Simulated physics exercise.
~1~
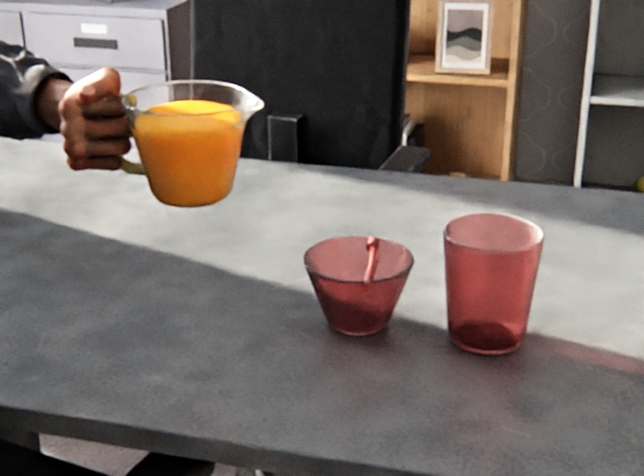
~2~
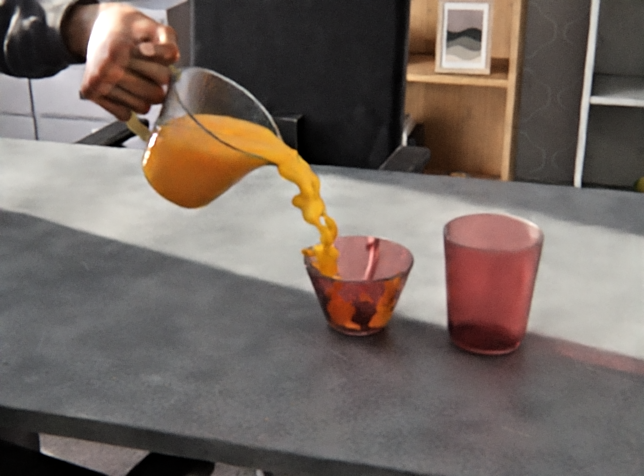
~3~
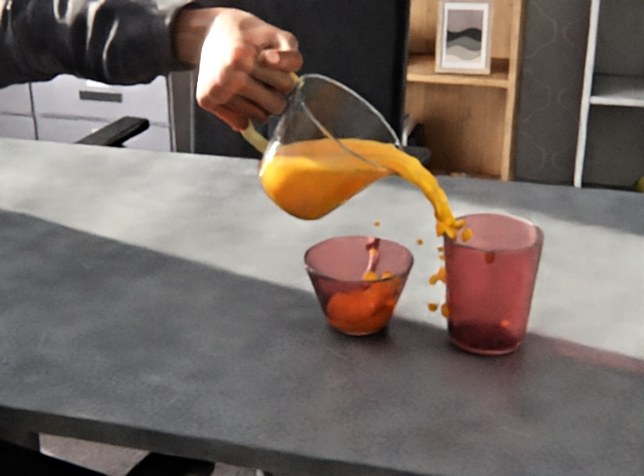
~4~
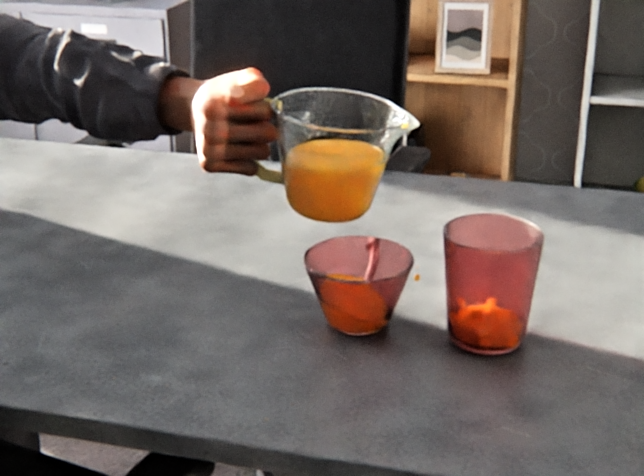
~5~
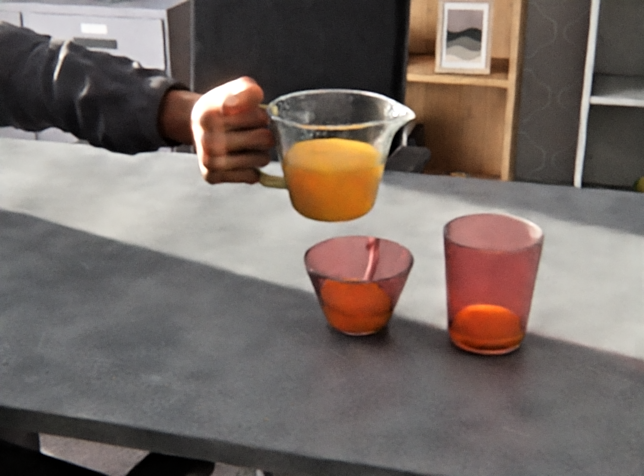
A clear glass jug of orange juice, held by a hand in a dark sleeve, hovers at the left over a grey table seen from slightly above, with a black chair and wooden shelves behind. Two empty translucent red vessels stand to the right, a short flared cup and a taller tumbler. The hand tips the jug rightward, and juice streams into the cup. Still pouring, it moves right, scattering drops between the vessels before the stream reaches the tumbler. The jug then tilts back upright, leaving juice low in the tumbler, around halfway up the cup, and still in the jug.
